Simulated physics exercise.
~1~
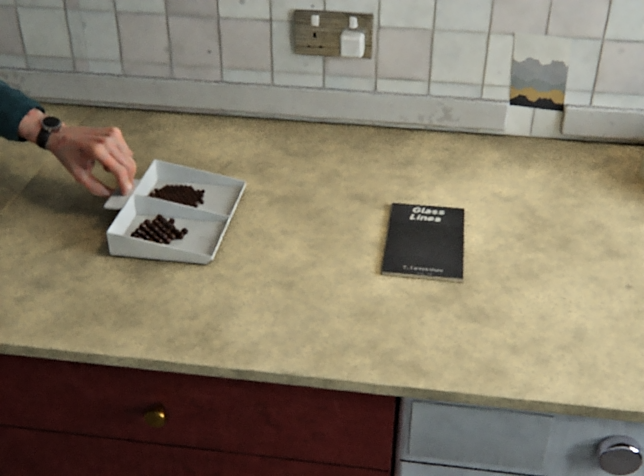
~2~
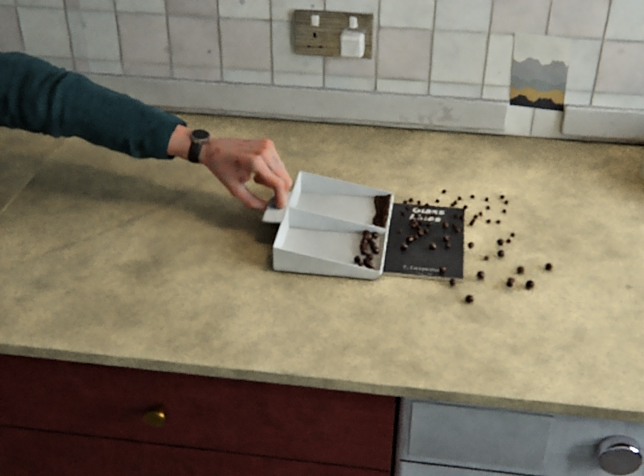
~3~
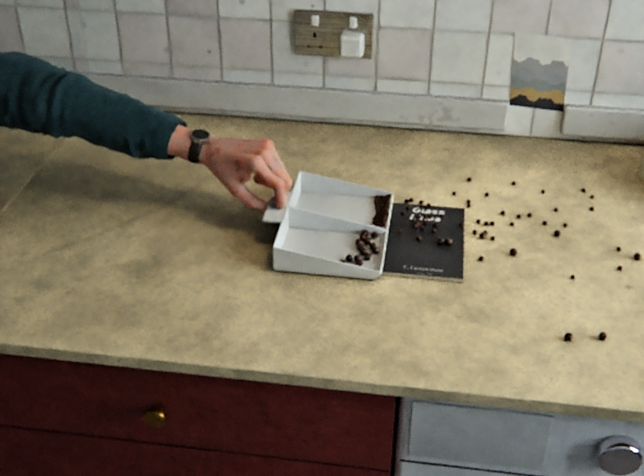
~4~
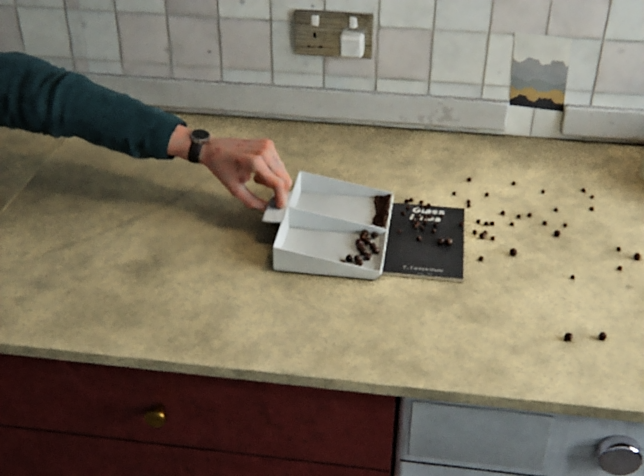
On a kitchen counter, a hand slides a divided white tray right into a thin black book, scattering small dark beads beyond.
